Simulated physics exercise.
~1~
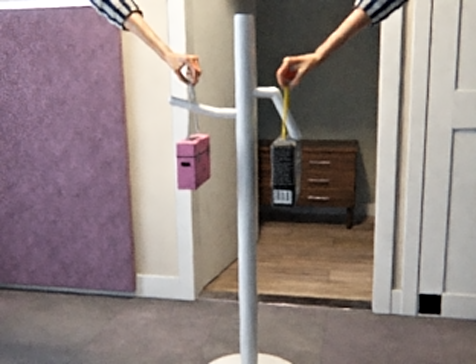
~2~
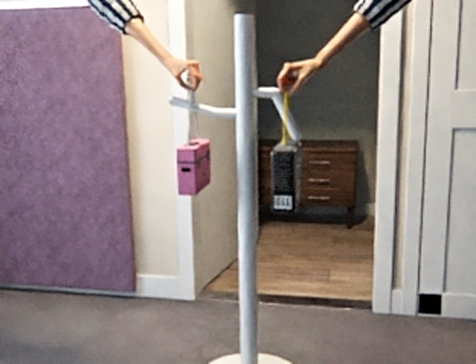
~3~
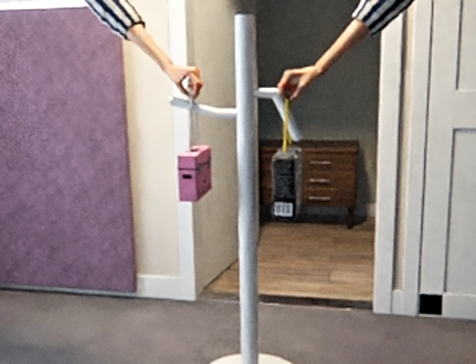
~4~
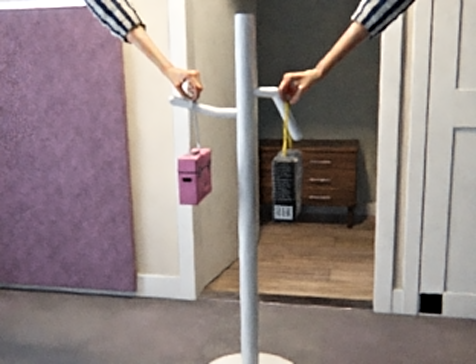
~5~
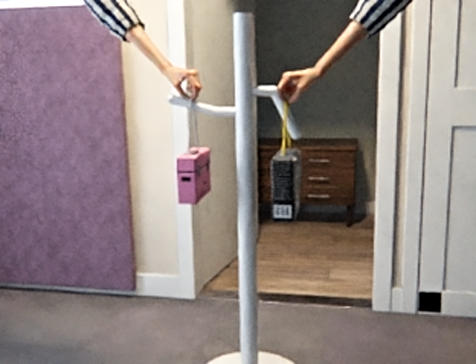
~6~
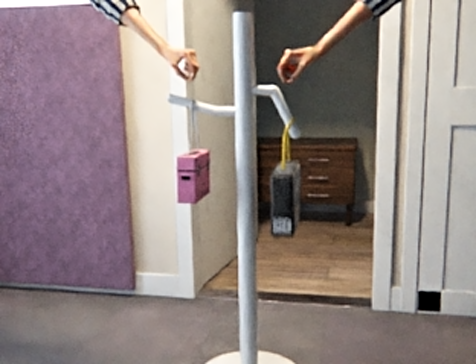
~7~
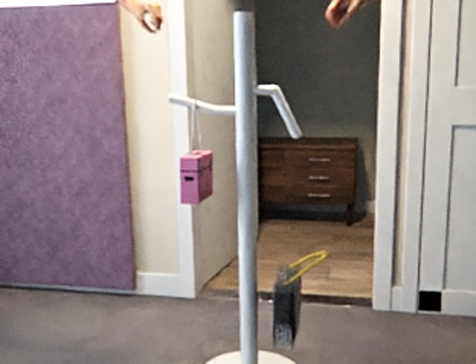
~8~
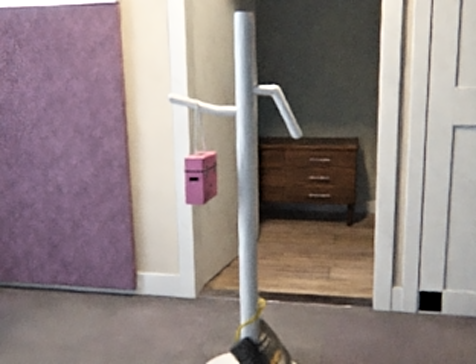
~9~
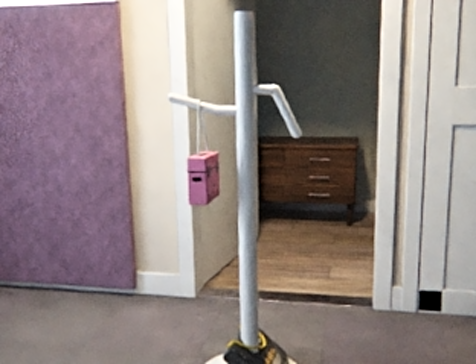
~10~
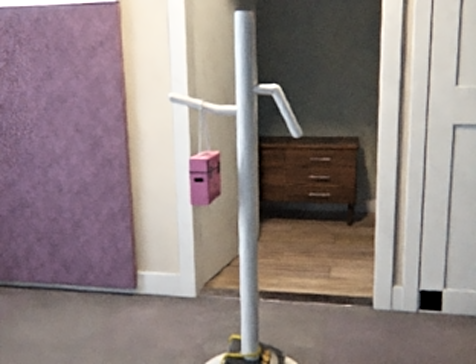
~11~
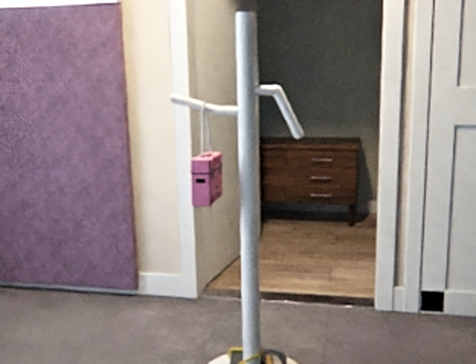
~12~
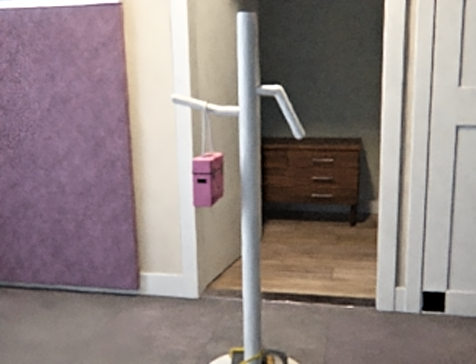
Two hands hanging a pink case and a black bag on a white stand, the case staying while the bag drops to the floor.
